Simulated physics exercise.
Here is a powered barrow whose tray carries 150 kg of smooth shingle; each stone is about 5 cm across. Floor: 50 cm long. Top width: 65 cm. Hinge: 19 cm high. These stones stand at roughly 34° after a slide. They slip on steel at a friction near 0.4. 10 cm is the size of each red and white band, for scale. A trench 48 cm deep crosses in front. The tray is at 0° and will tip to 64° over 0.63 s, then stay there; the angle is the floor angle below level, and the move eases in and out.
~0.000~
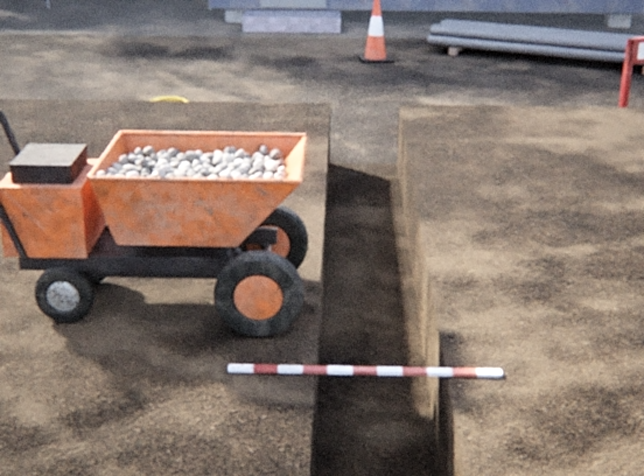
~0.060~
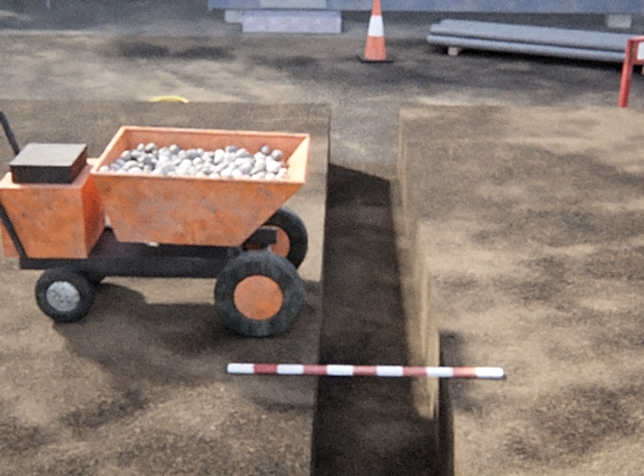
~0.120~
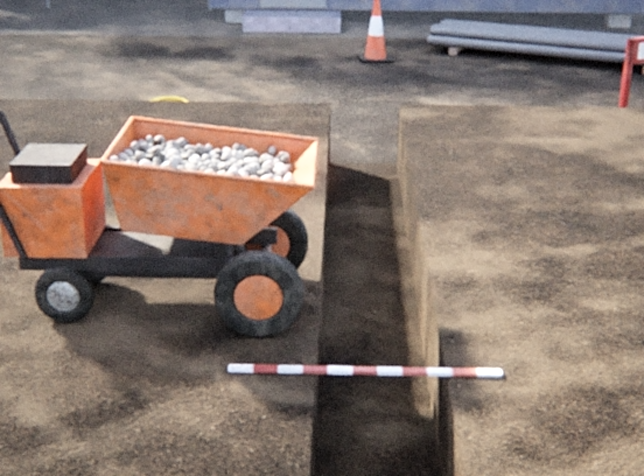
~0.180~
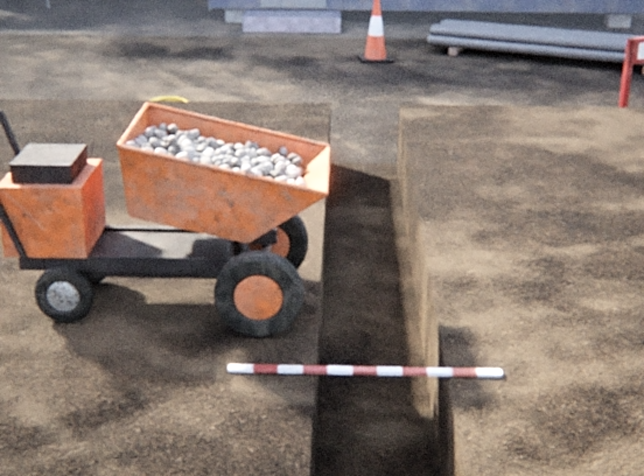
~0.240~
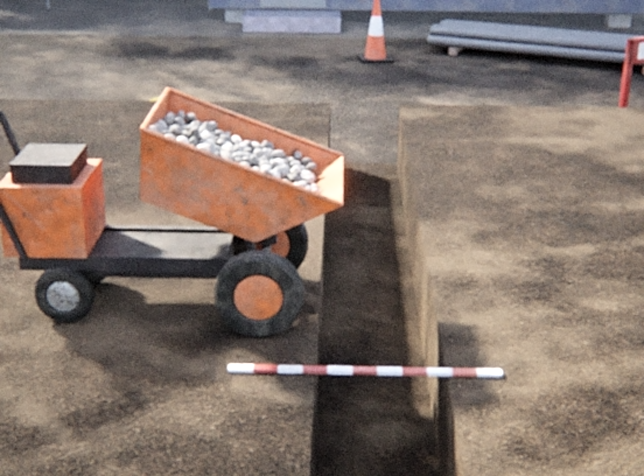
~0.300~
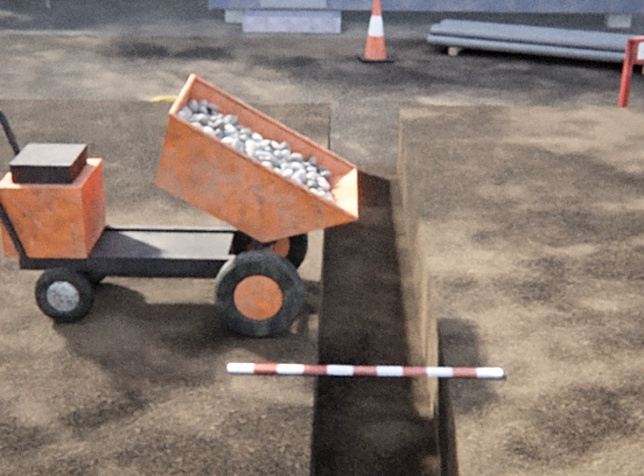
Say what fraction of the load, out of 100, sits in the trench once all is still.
About 45 out of 100.
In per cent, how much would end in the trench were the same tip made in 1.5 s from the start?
Roughly 65 per cent would.
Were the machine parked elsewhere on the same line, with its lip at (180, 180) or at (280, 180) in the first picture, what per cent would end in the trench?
Estimates: 95 % then 65 %.
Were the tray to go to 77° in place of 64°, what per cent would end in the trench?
I'd expect around 50 in a hundred.
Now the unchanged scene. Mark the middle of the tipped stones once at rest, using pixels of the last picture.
Their middle ends up near (455, 305).
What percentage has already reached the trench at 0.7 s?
15 per cent, give or take.
After 0.5 s the floor is at 54°; 100 % in the tray; the foremost stones are at (368, 229).
After 0.7 s the floor is at 64°; 81 % in the tray, 15 % in the trench, 5 % past the trench; the foremost stones are at (460, 304).
After 1.1 s the floor is at 64°; 26 % in the tray, 23 % in the trench, 51 % past the trench; the foremost stones are at (638, 311).
After 3.0 s the floor is at 64°; 0 % in the tray, 45 % in the trench, 55 % past the trench; the foremost stones are past the picture's edge.
